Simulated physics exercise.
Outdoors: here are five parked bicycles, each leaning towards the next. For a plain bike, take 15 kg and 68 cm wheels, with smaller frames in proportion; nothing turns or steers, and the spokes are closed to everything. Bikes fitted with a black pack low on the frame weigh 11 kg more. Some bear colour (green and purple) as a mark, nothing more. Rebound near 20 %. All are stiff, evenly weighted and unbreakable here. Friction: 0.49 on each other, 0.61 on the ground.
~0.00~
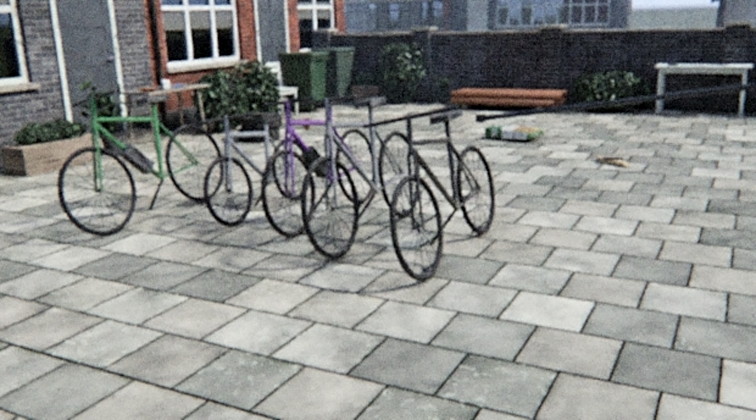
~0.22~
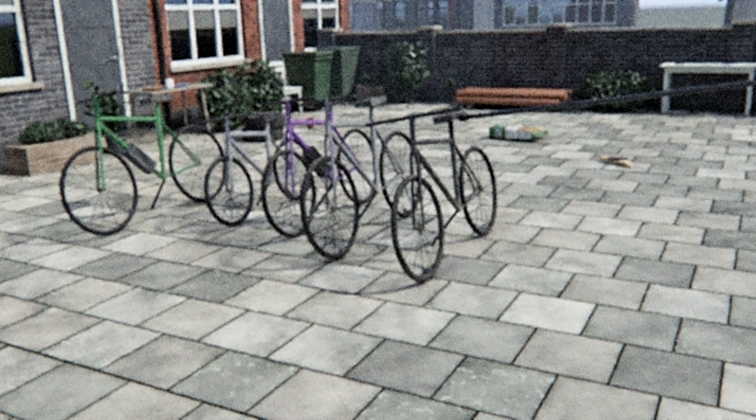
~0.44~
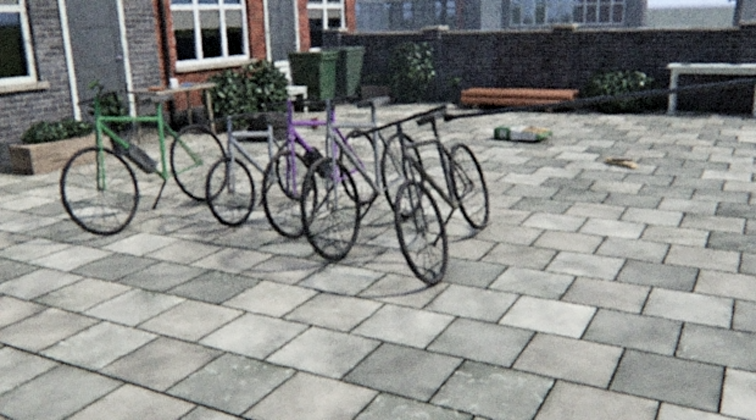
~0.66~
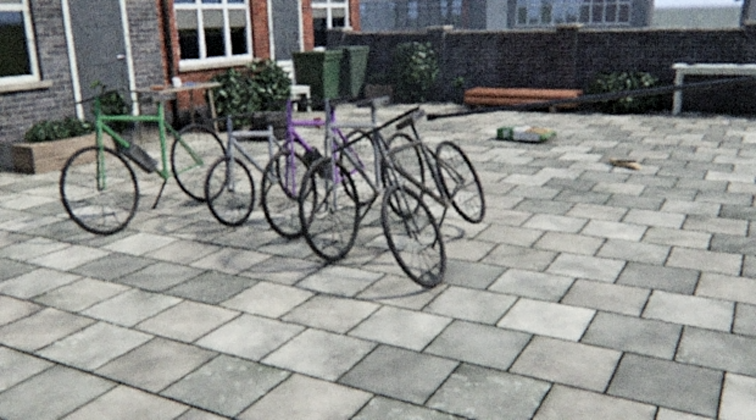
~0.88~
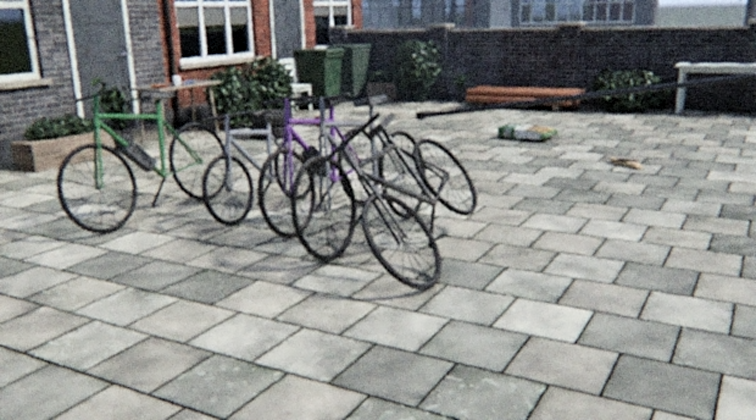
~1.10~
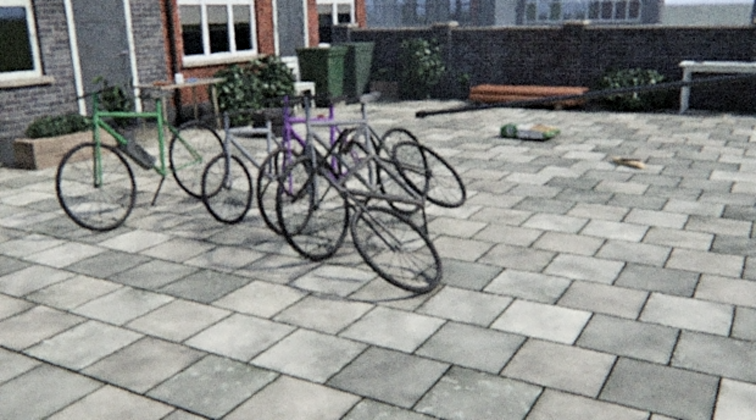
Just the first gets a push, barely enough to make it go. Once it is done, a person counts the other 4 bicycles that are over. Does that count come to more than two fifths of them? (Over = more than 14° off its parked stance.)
More than forty percent.
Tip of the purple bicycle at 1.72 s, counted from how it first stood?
About 10 degrees.
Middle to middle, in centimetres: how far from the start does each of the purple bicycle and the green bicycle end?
Moved: Purple 70, green 60.
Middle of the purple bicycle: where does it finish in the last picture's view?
About pixel (250, 185).
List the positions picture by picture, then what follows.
In the first picture (each place is the centre of the face we see best; the camera moves round a little), pole end (479, 119) 12 cm from the first bicycle; purple bicycle (259, 177); green bicycle (165, 147); the others all in place.
Pole end (463, 118) pushing; green bicycle (168, 148), in the second picture.
Pole end (447, 118) pushing; green bicycle (169, 147); the others all in place, in the third picture.
Pole end (430, 118) pushing; green bicycle (169, 147); the others all in place, in the fourth picture.
Pole end (419, 116) stopped; green bicycle (168, 146); the others all in place, in the fifth picture.
Pole end (419, 115) stopped; green bicycle (167, 144); purple bicycle (254, 175); steepest lean 5°, the bicycle at (381, 156); one has shifted, in the sixth picture.
By 1.72 s, 1 of the 4 other bicycles over; purple bicycle tilted 11°.
By 2.32 s, 3 of the 4 other bicycles over; purple bicycle tilted 59°.
By 3.04 s, 4 of the 4 other bicycles over; purple bicycle lying flat; green bicycle tilted 49°.
When it is over (3.8 s), 4 of the 4 other bicycles over; green bicycle lying flat; purple bicycle lying flat. That is 100 per cent. Not one is left standing. In pixels of the last frame, middles, green bicycle near (81, 192), purple bicycle near (250, 185).
